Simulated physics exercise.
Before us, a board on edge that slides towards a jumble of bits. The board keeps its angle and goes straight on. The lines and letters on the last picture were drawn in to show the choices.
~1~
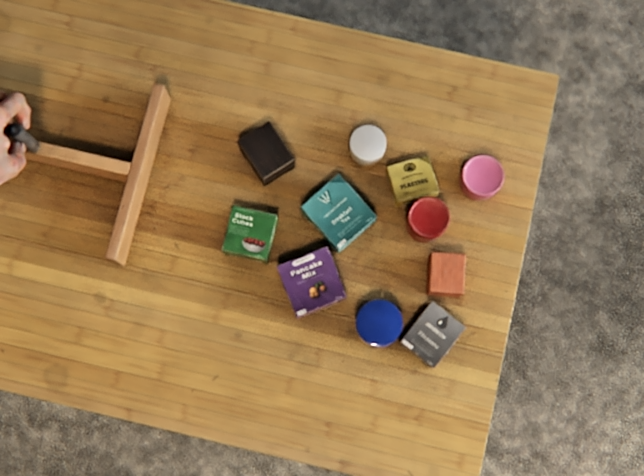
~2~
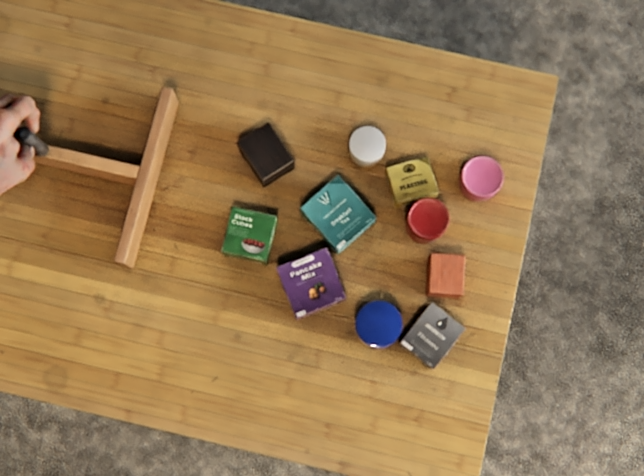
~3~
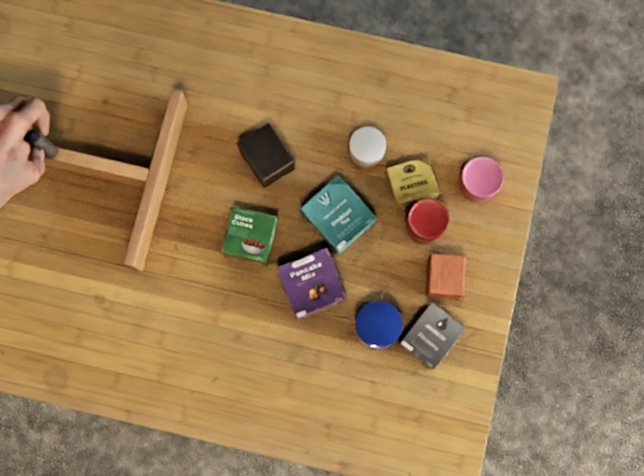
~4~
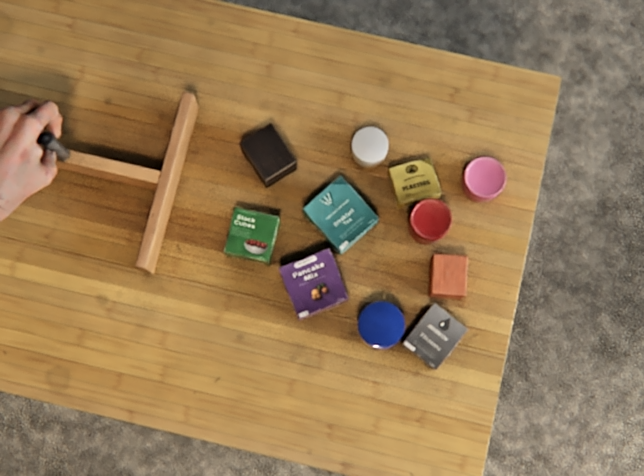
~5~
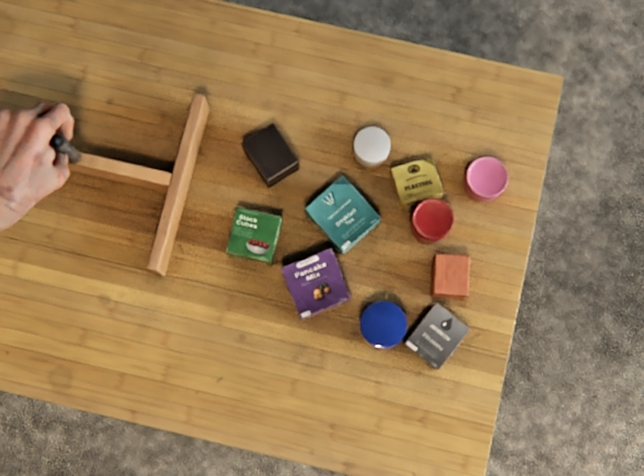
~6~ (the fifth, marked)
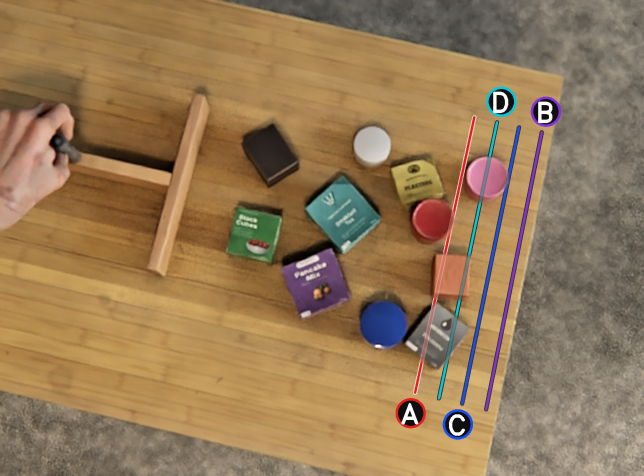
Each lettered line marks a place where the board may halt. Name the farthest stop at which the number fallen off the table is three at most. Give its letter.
A is the last line within the limit.
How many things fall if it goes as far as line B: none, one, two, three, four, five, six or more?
Six or more.
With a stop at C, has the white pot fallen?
No.
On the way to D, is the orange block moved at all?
By then, yes.
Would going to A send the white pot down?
No.
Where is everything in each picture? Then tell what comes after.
The first picture shows yellow box (412, 181); pink jar (481, 178); orange block (446, 275).
The second picture shows board (144, 174); black block (266, 156).
The third picture shows board (153, 176); red tub (427, 222).
The fourth picture shows board (165, 179); grey box (434, 337).
The fifth picture shows board (176, 181); purple packet (316, 285); turquoise packet (342, 216); yellow box (416, 183).
On the marked copy, A at (446, 251); B at (515, 267); C at (491, 262); D at (469, 257).
Following A. Soon after the start, board (272, 203); black block (320, 170); purple packet (323, 293).
Later, board (368, 225); grey box (473, 348); pink jar (499, 176).
In the end, board (445, 243); grey box over the edge; blue pot (505, 366); one fallen.
As for the rest, B drops eight; C drops five; D drops five.
